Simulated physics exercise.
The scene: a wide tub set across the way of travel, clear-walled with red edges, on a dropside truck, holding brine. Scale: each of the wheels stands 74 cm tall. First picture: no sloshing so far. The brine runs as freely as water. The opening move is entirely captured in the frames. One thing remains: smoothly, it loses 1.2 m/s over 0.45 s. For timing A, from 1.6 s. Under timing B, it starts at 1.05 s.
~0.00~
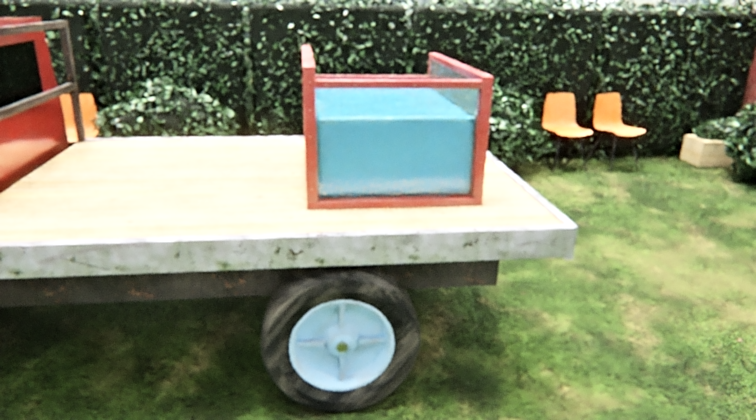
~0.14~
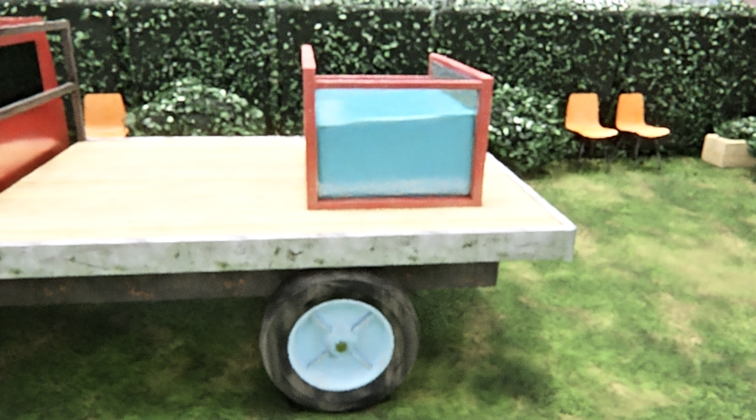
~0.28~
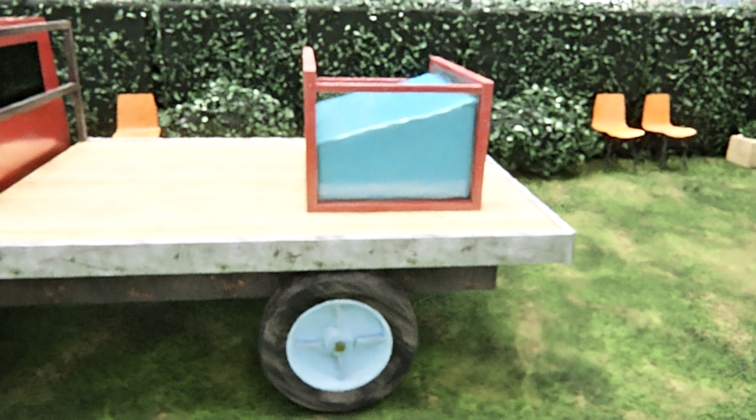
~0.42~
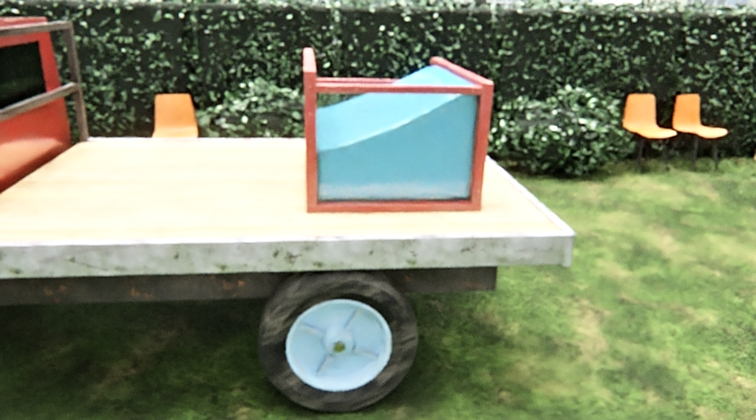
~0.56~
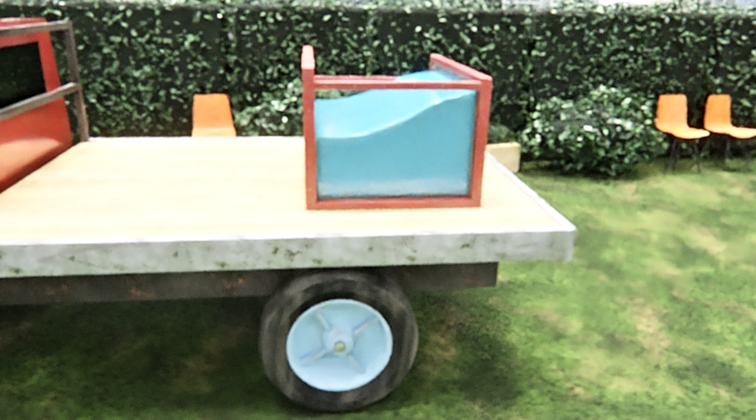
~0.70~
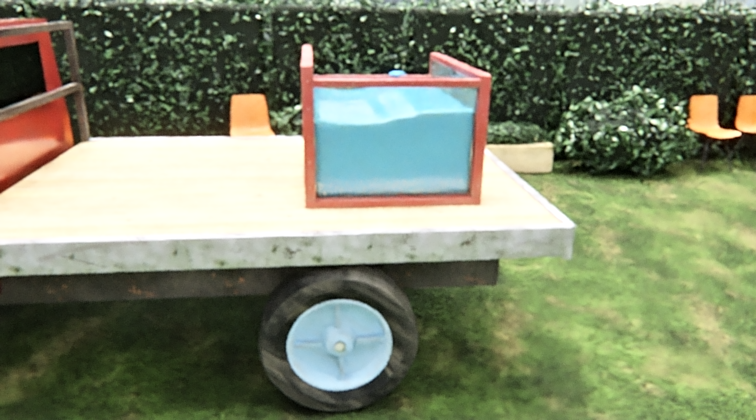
The blue liquid in a clear, red-edged tub on a flatbed truck lay level, then climbed steeply up the right side and sank back nearly flat as the hedge and orange chairs slid rightward behind.
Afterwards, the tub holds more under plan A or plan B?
Under plan B it holds more.
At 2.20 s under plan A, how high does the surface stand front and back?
I'd say some 66 centimetres in front and some 18 centimetres behind.
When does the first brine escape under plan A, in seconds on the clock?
The first spill happens at roughly 1.4 s.
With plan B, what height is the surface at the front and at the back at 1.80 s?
Measured: Front = 38 cm, back = 40 cm.
For plan A, At 2.20 s the surface is 66 cm up at the front and 17 cm at the back; 1 per cent is out, over the far side.
For plan A, At 5.04 s 9 per cent is out, over the far side and the front, 26 of 307 litres.
For plan B, At 1.80 s the surface is 39 cm up at the front and 39 cm at the back; 1 per cent is out, over the far side.
For plan B, At 4.49 s 1 per cent is out, over the far side, 2 of 307 litres.
